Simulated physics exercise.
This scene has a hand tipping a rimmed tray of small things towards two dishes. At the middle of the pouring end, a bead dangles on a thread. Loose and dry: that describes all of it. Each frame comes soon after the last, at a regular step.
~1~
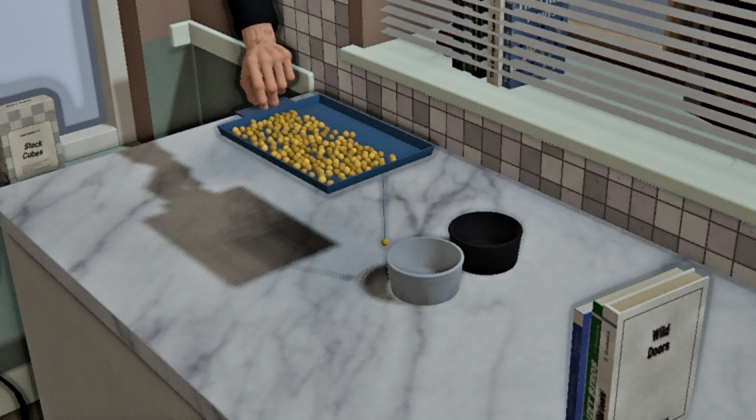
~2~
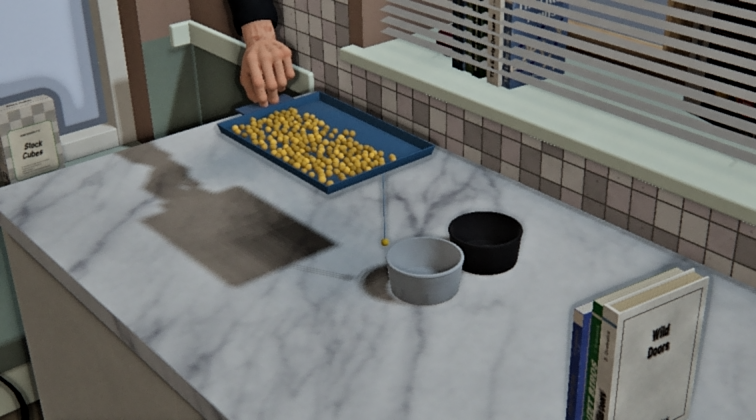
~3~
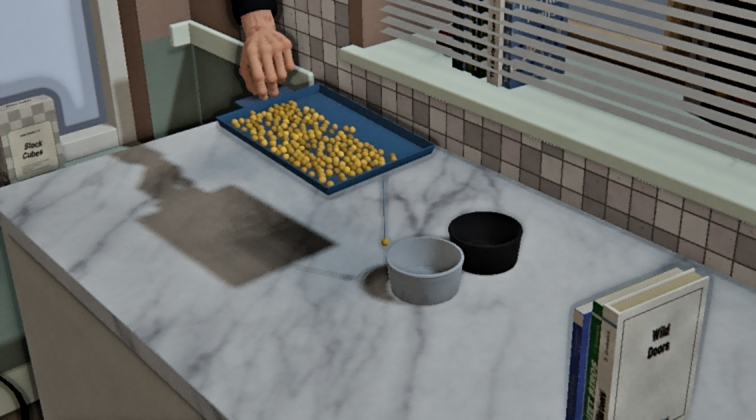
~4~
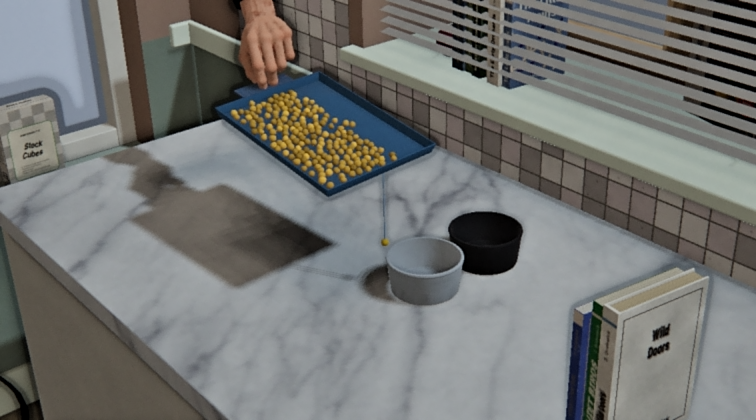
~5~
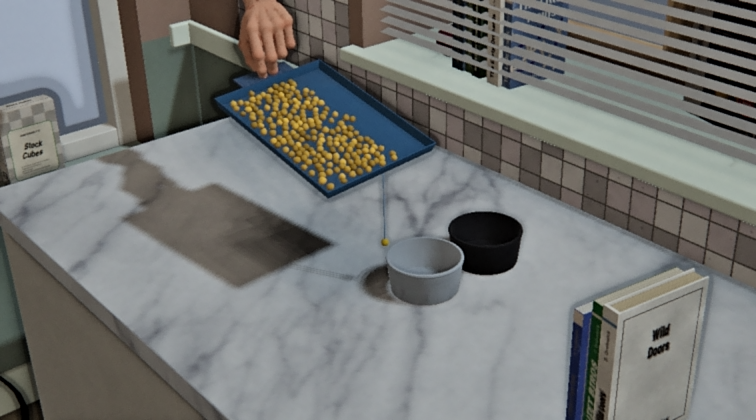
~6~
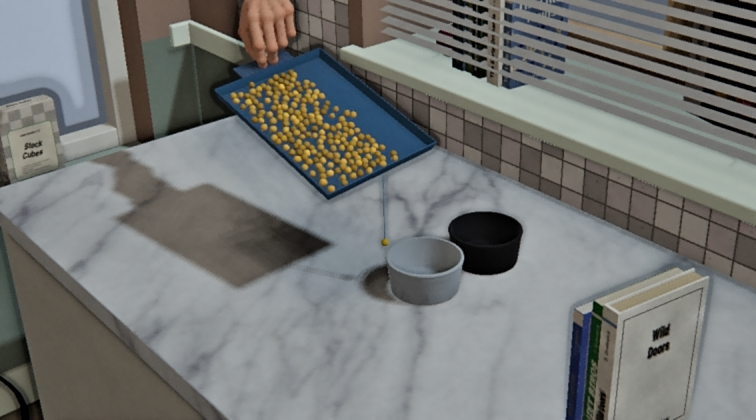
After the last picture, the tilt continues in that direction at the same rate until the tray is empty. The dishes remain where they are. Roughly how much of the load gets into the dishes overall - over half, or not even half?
Caught: Below half.
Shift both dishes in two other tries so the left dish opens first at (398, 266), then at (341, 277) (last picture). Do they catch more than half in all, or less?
The first place gets a lesser share, the second the greater share.
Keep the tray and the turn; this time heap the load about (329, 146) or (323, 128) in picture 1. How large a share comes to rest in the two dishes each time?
Respectively 10 and 10 in a hundred.
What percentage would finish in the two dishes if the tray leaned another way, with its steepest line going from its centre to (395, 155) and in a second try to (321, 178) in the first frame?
60 % and 0 %, roughly.
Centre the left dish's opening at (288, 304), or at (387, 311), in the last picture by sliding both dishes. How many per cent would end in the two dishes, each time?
80 %, then 10 %.
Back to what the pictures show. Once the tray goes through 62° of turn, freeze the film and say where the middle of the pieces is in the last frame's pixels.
I'd put the middle of the pieces at roughly (340, 154).
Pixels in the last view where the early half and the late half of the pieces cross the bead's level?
First around (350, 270), afterwards around (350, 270).
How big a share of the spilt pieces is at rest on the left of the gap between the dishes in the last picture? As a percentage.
Around 100 %.
Soon, tray tipped steeply; nearly all on the tray; a stray few outside both; a stray few in the air.
A while on, tray tipped past a quarter turn; a small part on the tray; a small part in the left dish; most outside both; about a quarter in the air.
Towards the end, tray tipped past a quarter turn; a small part in the left dish; nearly all outside both.
Finally, tray tipped past a quarter turn; a small part in the left dish; none in the right dish; nearly all outside both.
